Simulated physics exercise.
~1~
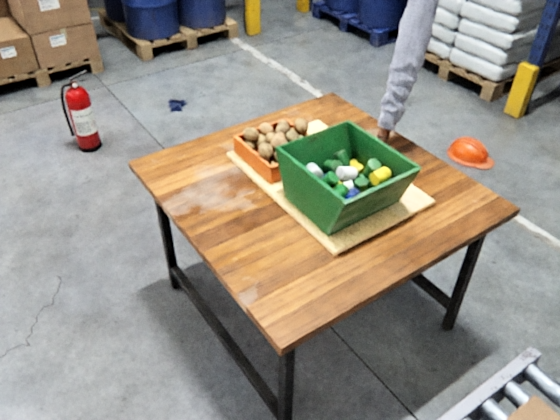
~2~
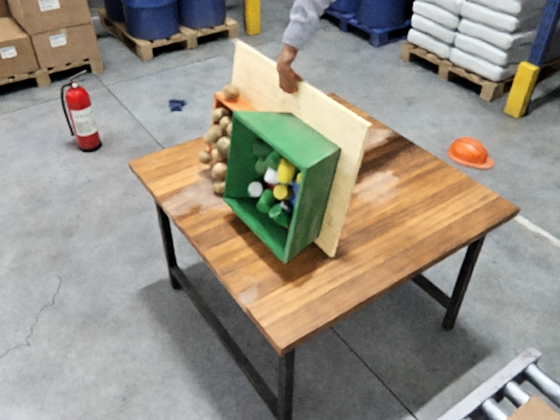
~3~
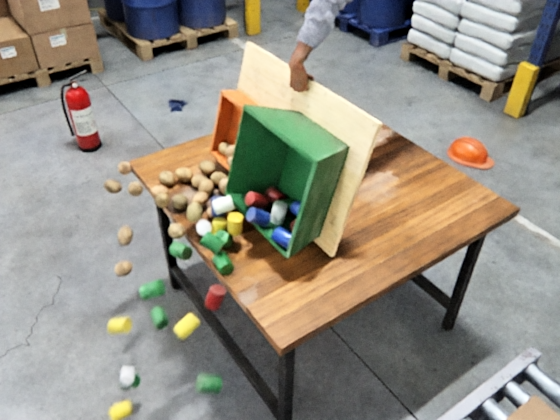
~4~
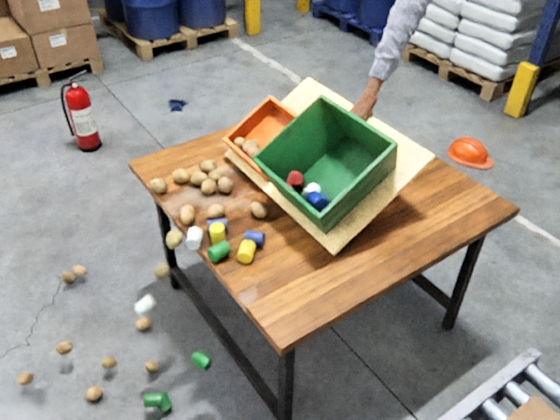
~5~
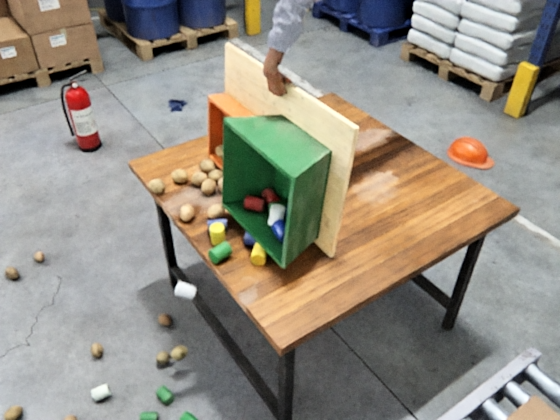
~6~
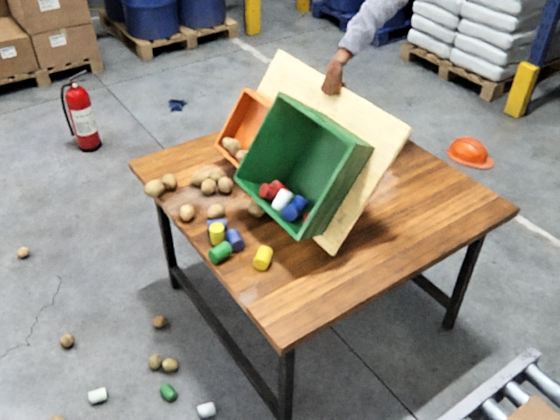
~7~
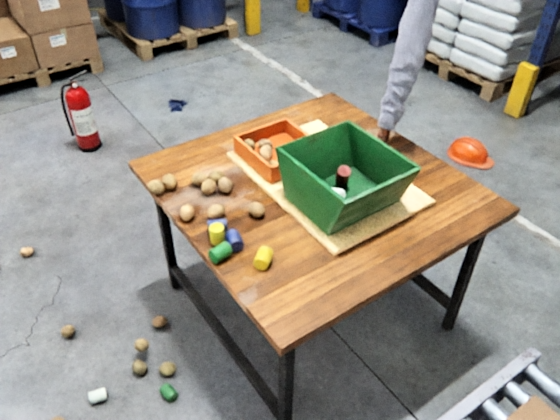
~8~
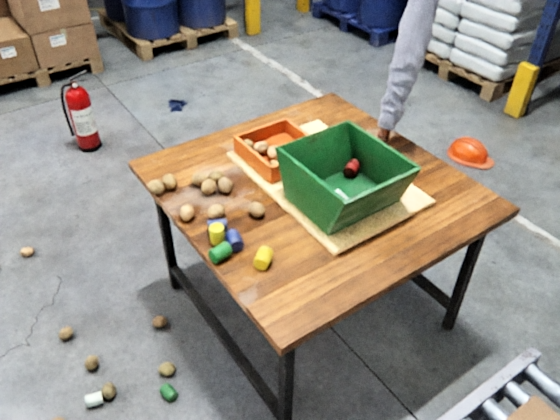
A pale shelf board carrying a green crate of small coloured jars and an orange crate of round brown goods lies on a wooden table in a warehouse, viewed from above. A worker's hand at the far edge lifts the board steeply, tipping it left. Brown pieces, then jars, spill across the tabletop, and many drop to the grey floor near a red extinguisher. The hand partly lowers the board, raises it steeply again, then lets it down flat. A few items remain in both crates, while the rest lie scattered on the table and floor.
